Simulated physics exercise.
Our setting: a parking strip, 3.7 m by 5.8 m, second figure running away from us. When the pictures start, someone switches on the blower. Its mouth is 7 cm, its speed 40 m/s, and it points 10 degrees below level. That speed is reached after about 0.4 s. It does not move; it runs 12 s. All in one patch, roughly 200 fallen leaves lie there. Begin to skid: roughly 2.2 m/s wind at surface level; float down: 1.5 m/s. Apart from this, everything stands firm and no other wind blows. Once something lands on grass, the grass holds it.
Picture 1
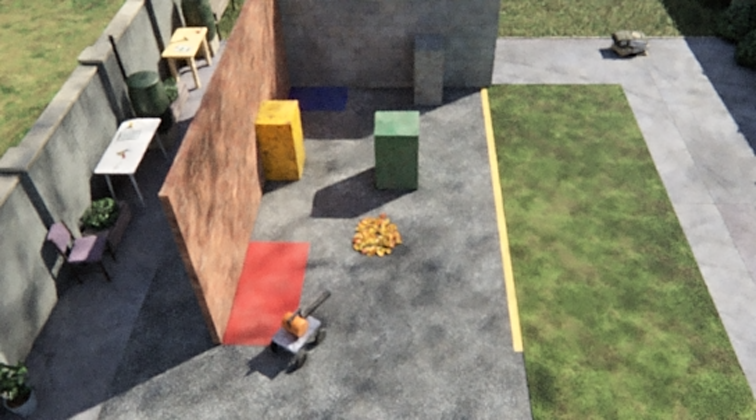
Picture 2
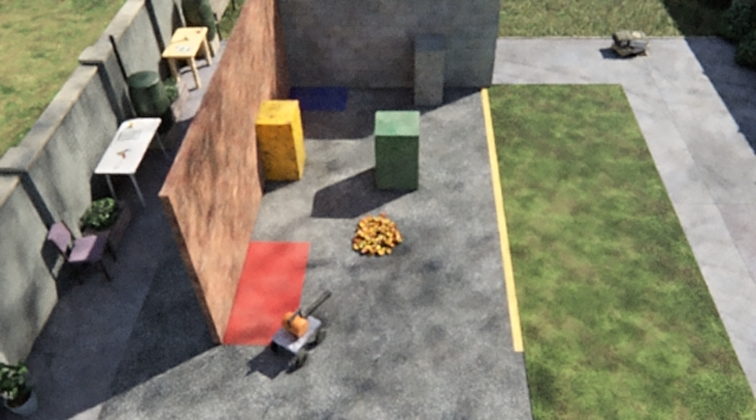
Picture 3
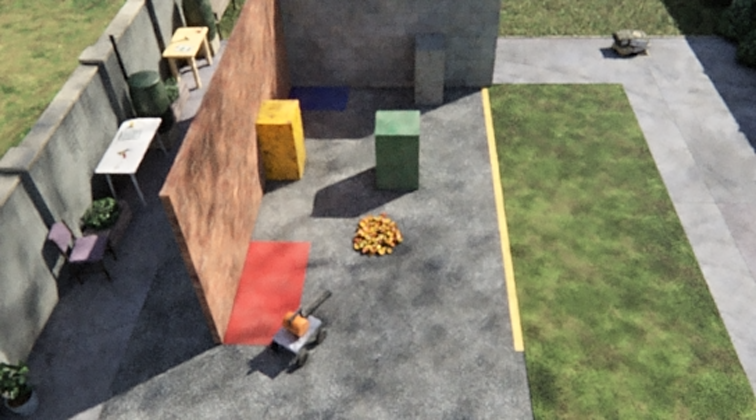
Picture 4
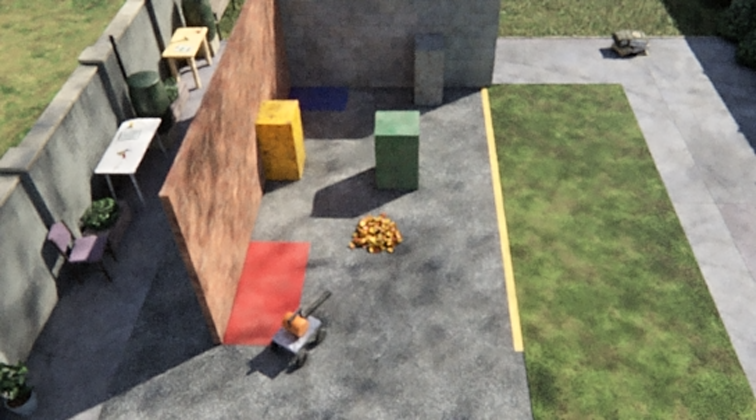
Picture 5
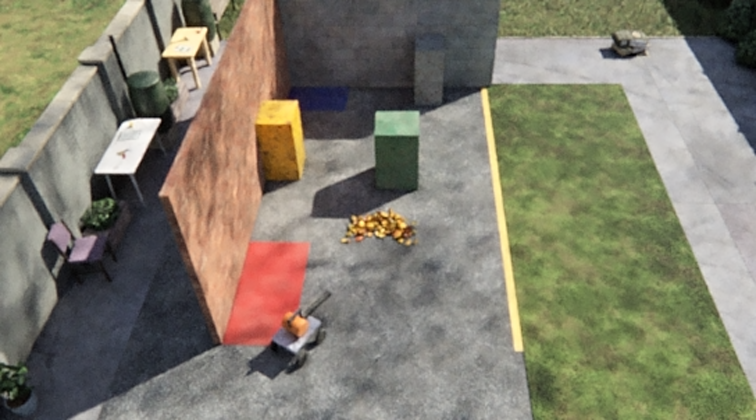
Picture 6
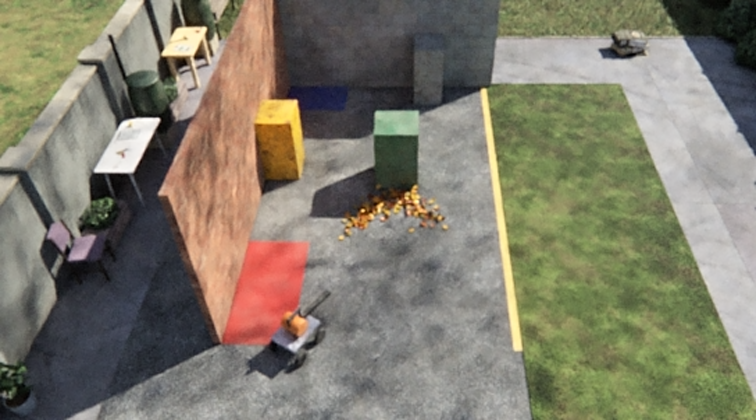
A patch of fallen leaves lies still on the grey paving near a red painted bay, then its edge stirs and the leaves skid away from the motionless blower, spreading out toward the base of the green bin.
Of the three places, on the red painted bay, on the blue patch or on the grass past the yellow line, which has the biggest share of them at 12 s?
I would say the yellow one has the biggest share.
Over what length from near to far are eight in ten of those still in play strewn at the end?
1.6 m, roughly.
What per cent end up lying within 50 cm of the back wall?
That works out to some 0 %.
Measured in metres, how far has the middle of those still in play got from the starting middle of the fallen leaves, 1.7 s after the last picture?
Roughly 1.4 m.
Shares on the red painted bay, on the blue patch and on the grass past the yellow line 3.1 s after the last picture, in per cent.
I'd say around 0 per cent at red, 0 per cent at blue, 30 per cent at yellow.
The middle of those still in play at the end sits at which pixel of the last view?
Look somewhere near (376, 149).
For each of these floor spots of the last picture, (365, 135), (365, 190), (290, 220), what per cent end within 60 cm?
In turn about 20 %, 20 %, 0 %.
Then, 1.7 s after the last picture the count stands so, 0 % are on the blue patch, 20 % on the grass past the yellow line and 0 % on the red painted bay; the middle of those still in play is near (377, 171).
Then, 3.1 s after the last picture the count stands so, 0 % are on the blue patch, 26 % on the grass past the yellow line and 0 % on the red painted bay; the middle of those still in play is near (377, 171).
Then, 5.8 s after the last picture the count stands so, 0 % are on the blue patch, 28 % on the grass past the yellow line and 0 % on the red painted bay; the middle of those still in play is near (375, 157).
Then, 11.2 s after the last picture, at the end, 0 % are on the blue patch, 30 % on the grass past the yellow line and 0 % on the red painted bay; the middle of those still in play is near (376, 149).
